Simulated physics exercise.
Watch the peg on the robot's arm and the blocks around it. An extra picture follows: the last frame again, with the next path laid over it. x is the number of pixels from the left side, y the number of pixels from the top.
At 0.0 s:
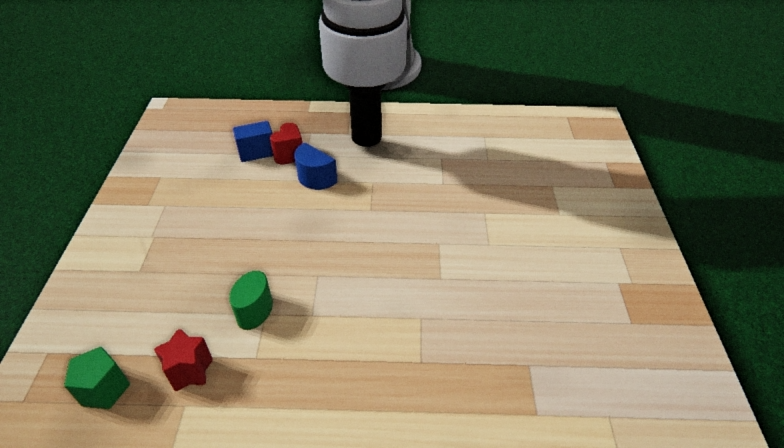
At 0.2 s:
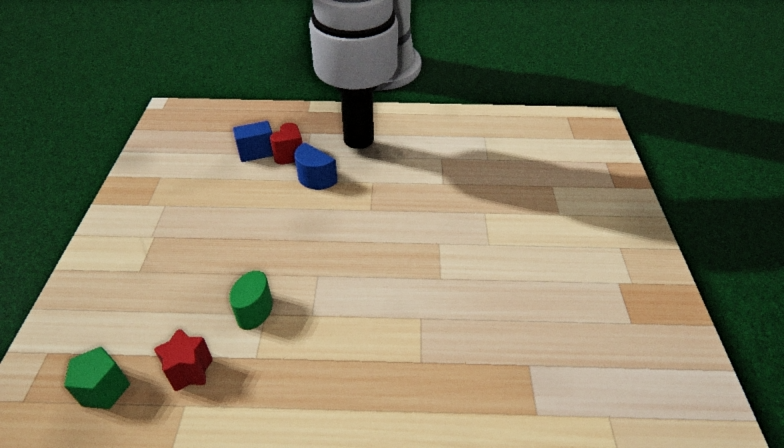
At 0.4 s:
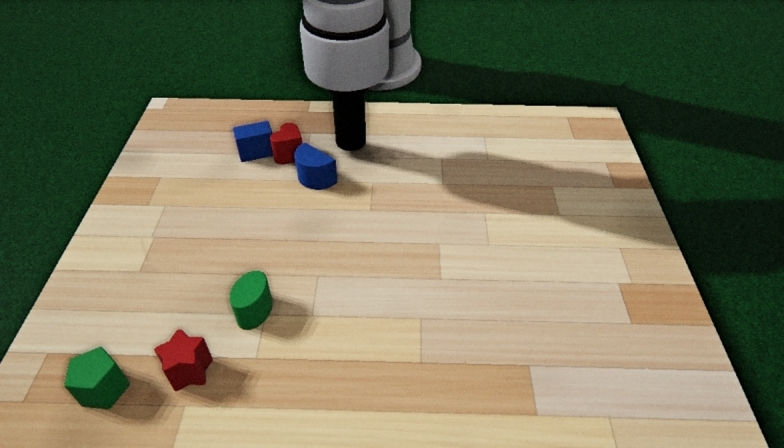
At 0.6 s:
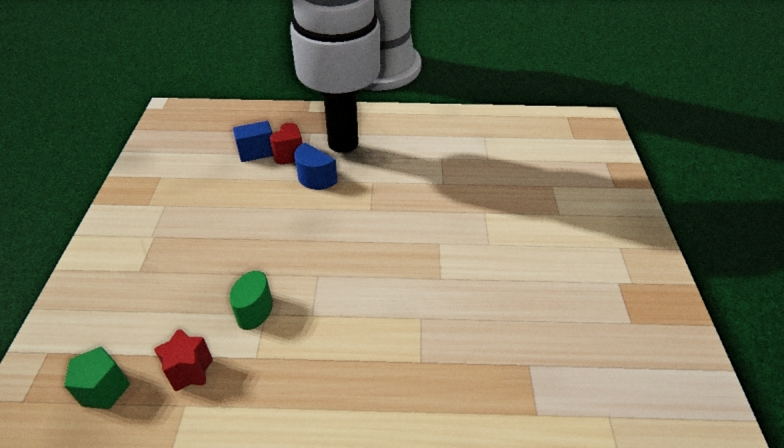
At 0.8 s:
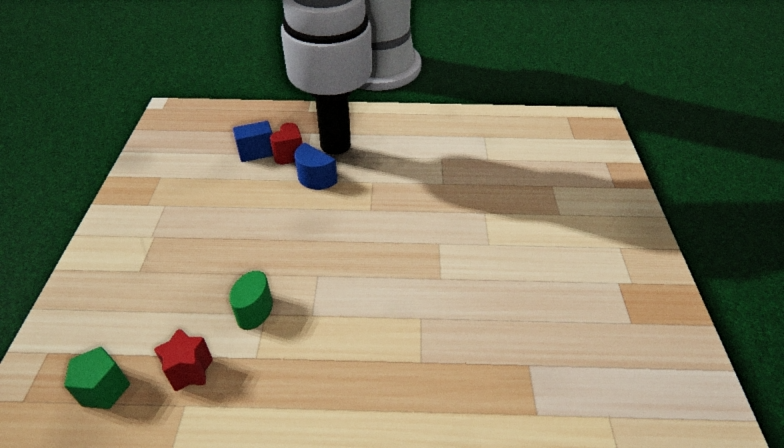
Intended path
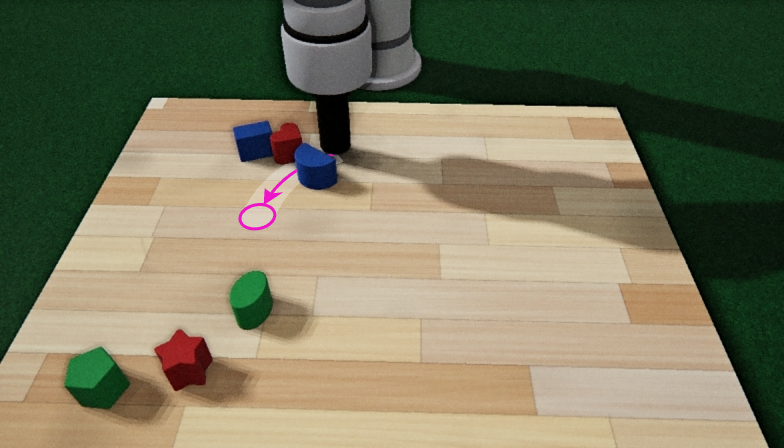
On a wooden tabletop, a robot arm's black peg moves slightly left toward the blue half-round block while the coloured blocks stay still.
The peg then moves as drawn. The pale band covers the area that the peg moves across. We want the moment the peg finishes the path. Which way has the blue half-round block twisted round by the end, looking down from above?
The twist is anticlockwise.
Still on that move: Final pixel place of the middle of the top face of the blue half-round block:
The middle of the upper face of the blue half-round block will lie at about (300, 172) in the picture.
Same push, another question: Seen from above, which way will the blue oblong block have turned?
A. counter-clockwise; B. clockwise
Option A.
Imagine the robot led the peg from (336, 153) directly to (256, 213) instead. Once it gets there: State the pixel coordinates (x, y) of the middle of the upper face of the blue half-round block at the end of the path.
Around (290, 191).
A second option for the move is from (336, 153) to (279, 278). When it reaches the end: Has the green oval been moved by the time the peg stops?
Going by the path, no.
The drawn path runs from (336, 153) over (303, 167) and (275, 189) to (257, 216).
On the path given first. One third of the way, peg (301, 160); blue oblong block (251, 127), turned 15° anticlockwise; red heart-shaped block (276, 135), turned 40° clockwise; blue half-round block (304, 162), turned 50° anticlockwise.
Two thirds of the way, peg (274, 181); blue oblong block (250, 126), turned 20° anticlockwise; red heart-shaped block (271, 137), turned 65° clockwise; blue half-round block (300, 171), turned 95° anticlockwise.
At the end, peg (256, 209); blue oblong block (250, 126), turned 20° anticlockwise; red heart-shaped block (271, 137), turned 65° clockwise; blue half-round block (300, 172), turned 100° anticlockwise.
